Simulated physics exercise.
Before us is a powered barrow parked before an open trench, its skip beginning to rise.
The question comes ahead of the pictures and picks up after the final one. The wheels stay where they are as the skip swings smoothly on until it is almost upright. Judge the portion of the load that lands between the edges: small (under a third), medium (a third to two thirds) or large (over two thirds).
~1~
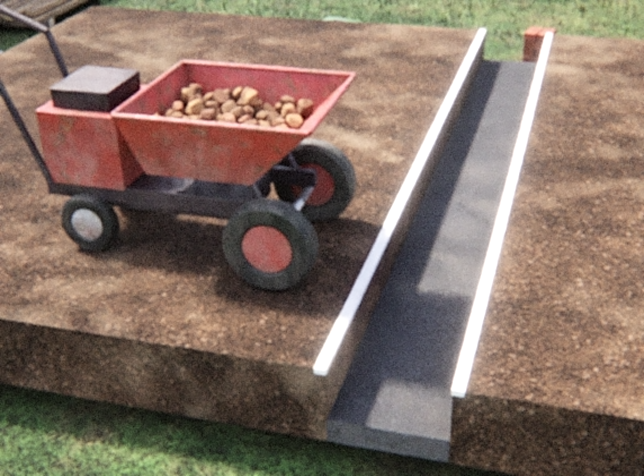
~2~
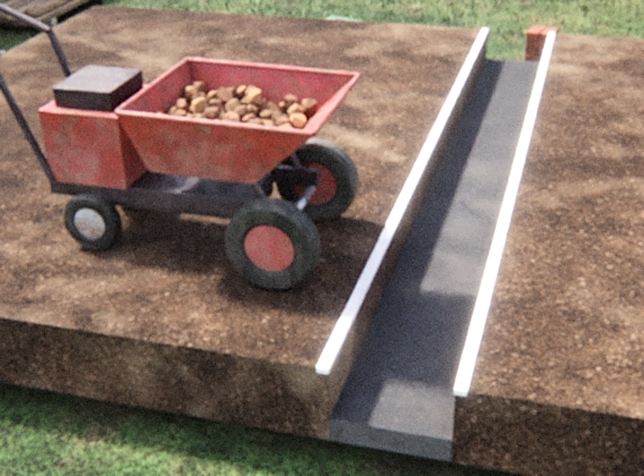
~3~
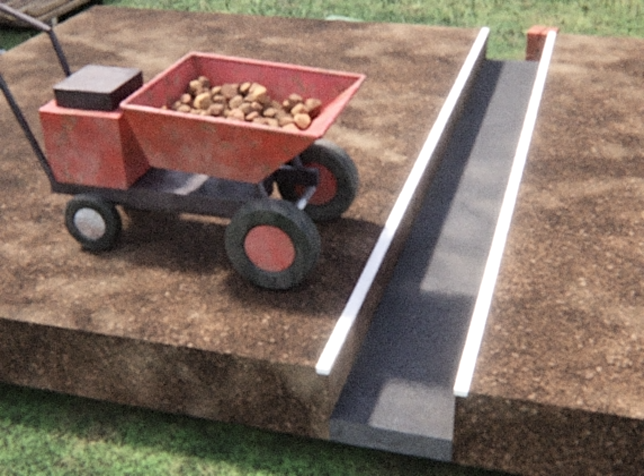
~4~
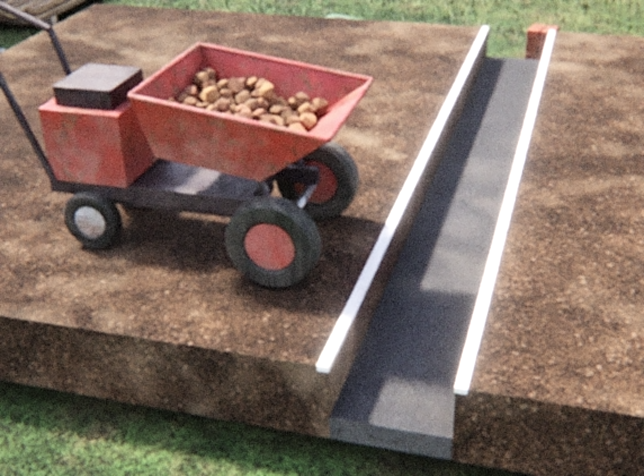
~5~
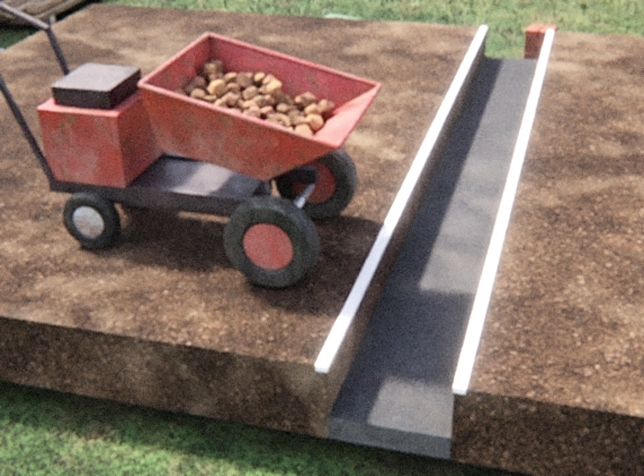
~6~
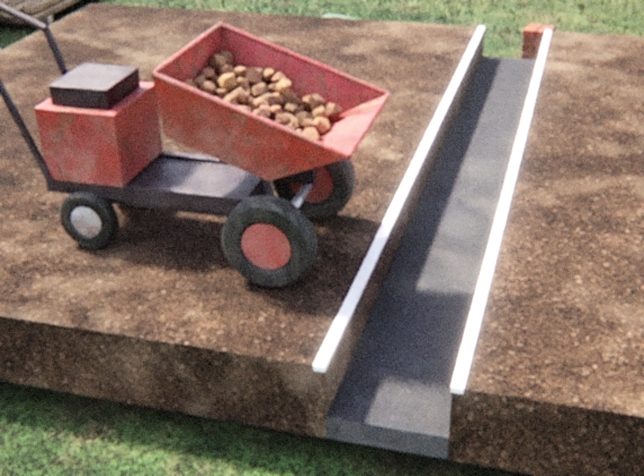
Large.
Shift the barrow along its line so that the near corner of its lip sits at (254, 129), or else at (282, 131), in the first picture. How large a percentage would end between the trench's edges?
About 100 and 100 per cent.
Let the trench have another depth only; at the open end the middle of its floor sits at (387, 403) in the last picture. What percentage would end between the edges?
The share comes out near 90 percent.
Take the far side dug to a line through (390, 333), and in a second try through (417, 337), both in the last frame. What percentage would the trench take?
0 %, 30 %.
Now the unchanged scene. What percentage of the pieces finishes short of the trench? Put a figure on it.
I'd estimate about 0 per cent of the load.
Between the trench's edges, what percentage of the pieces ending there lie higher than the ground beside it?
About 0 in a hundred.
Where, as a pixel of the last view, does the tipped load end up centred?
About pixel (444, 307).
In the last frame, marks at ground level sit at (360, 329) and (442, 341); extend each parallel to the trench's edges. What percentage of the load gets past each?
Respectively 100 and 30 percent.
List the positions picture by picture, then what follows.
In the first picture, lip of the skip at (308, 134), level; top of the load at (208, 115), clay clods; first edge of the trench at (339, 328); far edge at (469, 347), the trench over half as wide as the skip, and about half as deep as wide.
In the second picture, lip of the skip at (313, 134), level; top of the load at (200, 124).
In the third picture, lip of the skip at (319, 137), tipped barely; top of the load at (204, 121).
In the fourth picture, lip of the skip at (328, 140), tipped a little; top of the load at (222, 108).
In the fifth picture, lip of the skip at (338, 147), tipped a little; top of the load at (229, 103).
In the sixth picture, lip of the skip at (348, 157), tipped clearly; top of the load at (221, 97); first edge of the trench at (339, 325); far edge at (469, 344).
Soon, skip tipped steeply; all in the skip.
A while on, skip tipped right over; about half in the skip; about half in or heaped over the trench; a stray few falling.
Towards the end, skip tipped right over; nearly all in or heaped over the trench; a small part beyond it.
Finally, skip tipped right over; nearly all in or heaped over the trench; a small part beyond it.
